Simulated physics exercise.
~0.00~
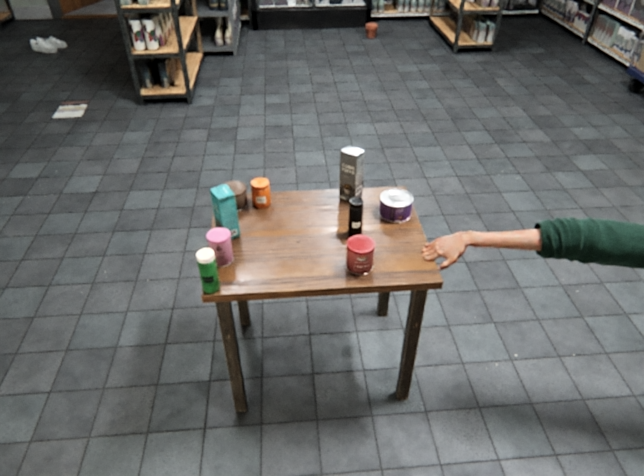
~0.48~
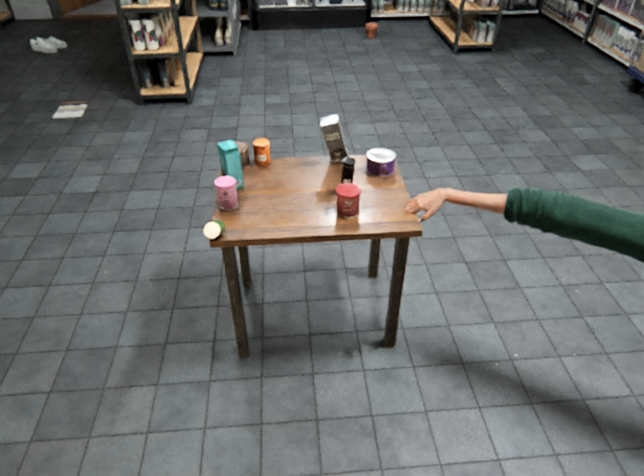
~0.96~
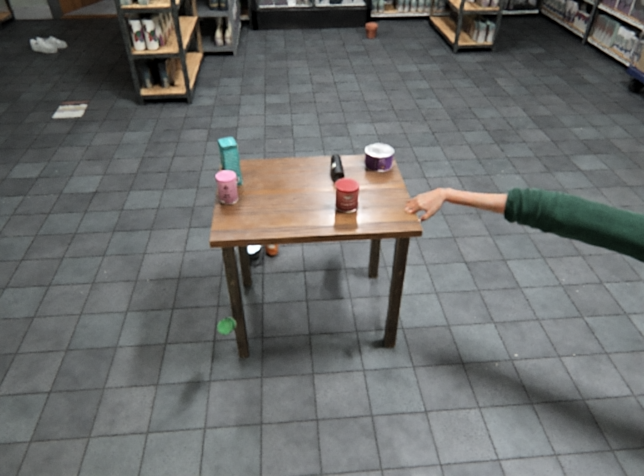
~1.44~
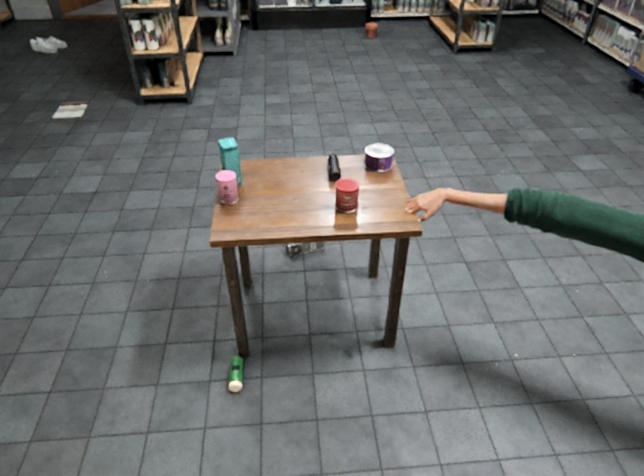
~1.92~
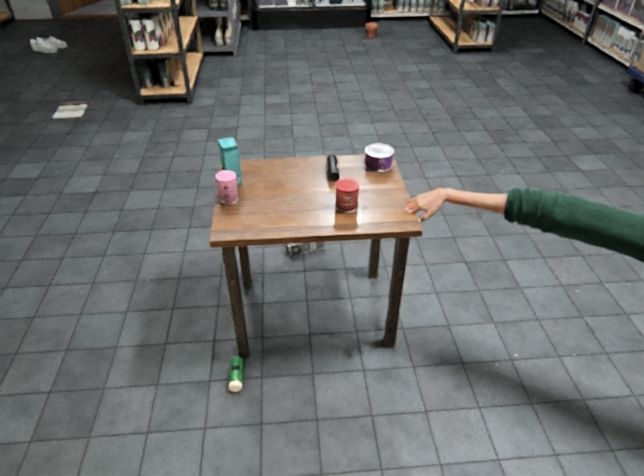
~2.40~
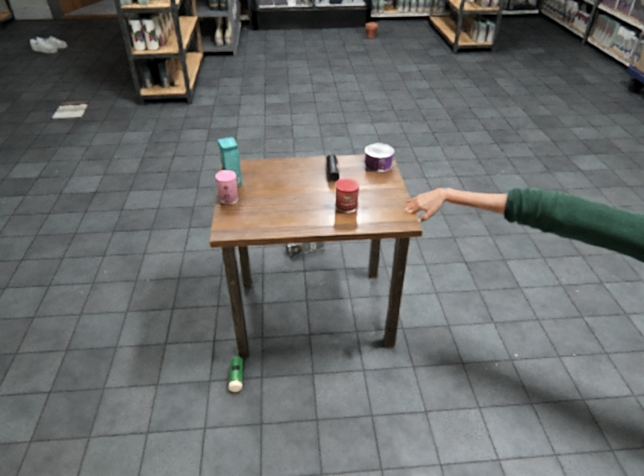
To begin with, a wooden table crowded with small containers stands on a grey tiled floor, and a green-sleeved arm reaches in from the right to its edge. The hand shoves the table away from the viewer, and the grey carton and the green shaker start to tip. The green shaker tumbles off the near left corner, while the grey carton, orange jar and brown tub also leave the tabletop. The black shaker topples onto its side. Finally, the turquoise carton, pink tin, red tin and purple tub remain on the still table, with the green shaker lying on the floor.
